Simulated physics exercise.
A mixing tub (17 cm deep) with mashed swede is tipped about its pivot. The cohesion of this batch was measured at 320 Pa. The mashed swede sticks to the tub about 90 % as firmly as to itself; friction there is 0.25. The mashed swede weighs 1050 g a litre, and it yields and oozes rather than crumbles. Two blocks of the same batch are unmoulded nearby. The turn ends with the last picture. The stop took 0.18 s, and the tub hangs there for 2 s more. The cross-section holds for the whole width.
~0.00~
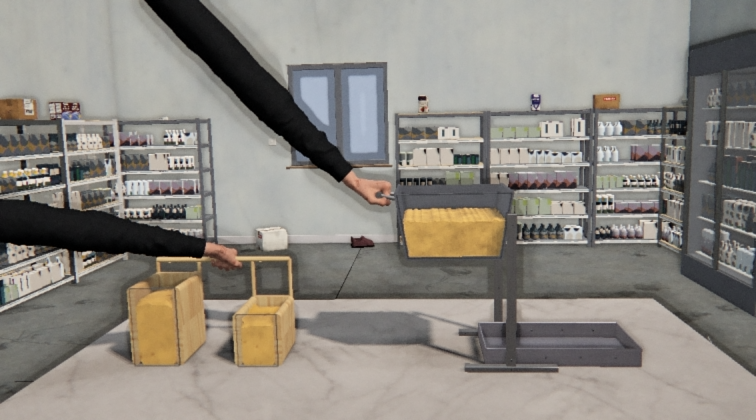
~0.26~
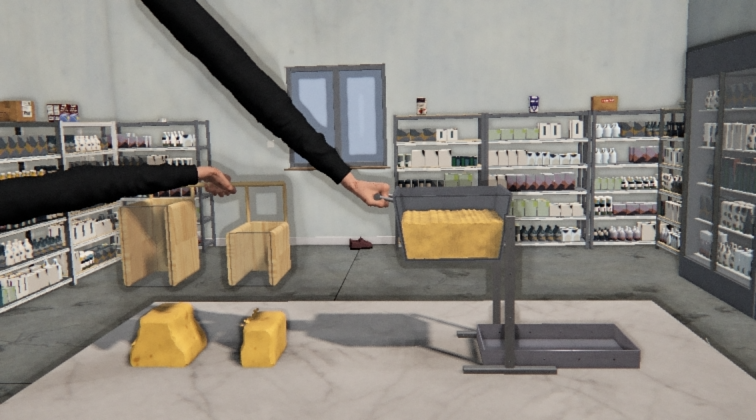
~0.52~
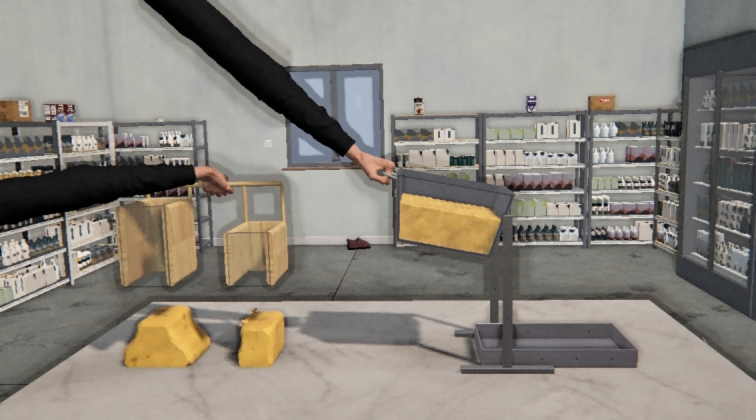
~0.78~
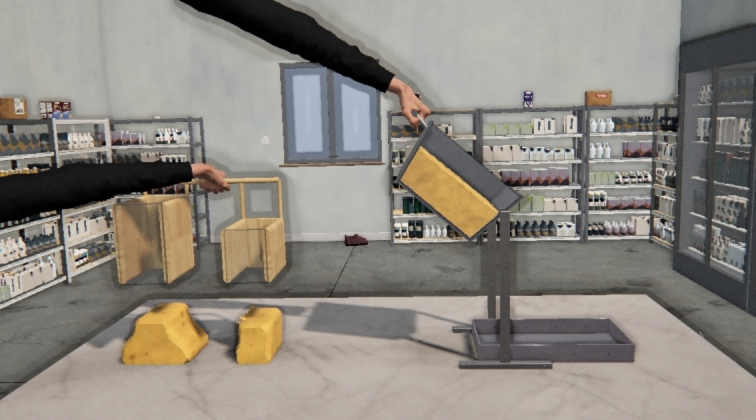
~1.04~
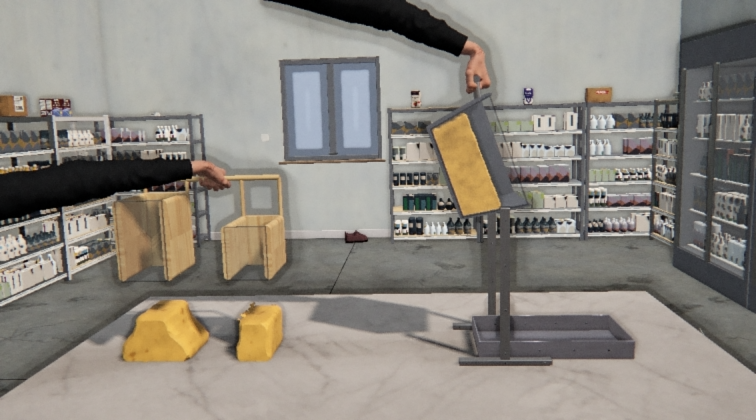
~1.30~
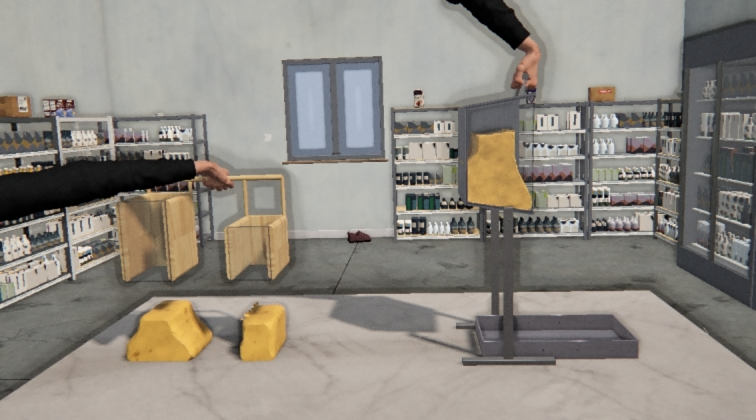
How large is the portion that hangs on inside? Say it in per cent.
It comes to some 40 %.
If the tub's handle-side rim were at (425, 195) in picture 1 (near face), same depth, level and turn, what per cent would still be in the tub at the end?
It would be near 70 %.
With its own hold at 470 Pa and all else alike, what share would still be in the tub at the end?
It would be near 50 %.
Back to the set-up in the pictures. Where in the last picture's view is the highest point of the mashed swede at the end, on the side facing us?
At about (502, 179).
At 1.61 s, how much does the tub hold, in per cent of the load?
About 50 %.
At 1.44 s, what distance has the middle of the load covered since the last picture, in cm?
Roughly 5 cm.
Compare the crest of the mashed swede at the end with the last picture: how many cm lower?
Roughly 12 cm.
After 1.44 s, the tub is at 90 degrees and holds 86 %.
After 1.61 s, the tub is at 90 degrees and holds 50 %.
After 1.78 s, the tub is at 90 degrees and holds 40 %.
After 1.95 s, the tub is at 90 degrees and holds 40 %.
After 3.30 s, at the end, the tub is at 90 degrees and holds 40 %.
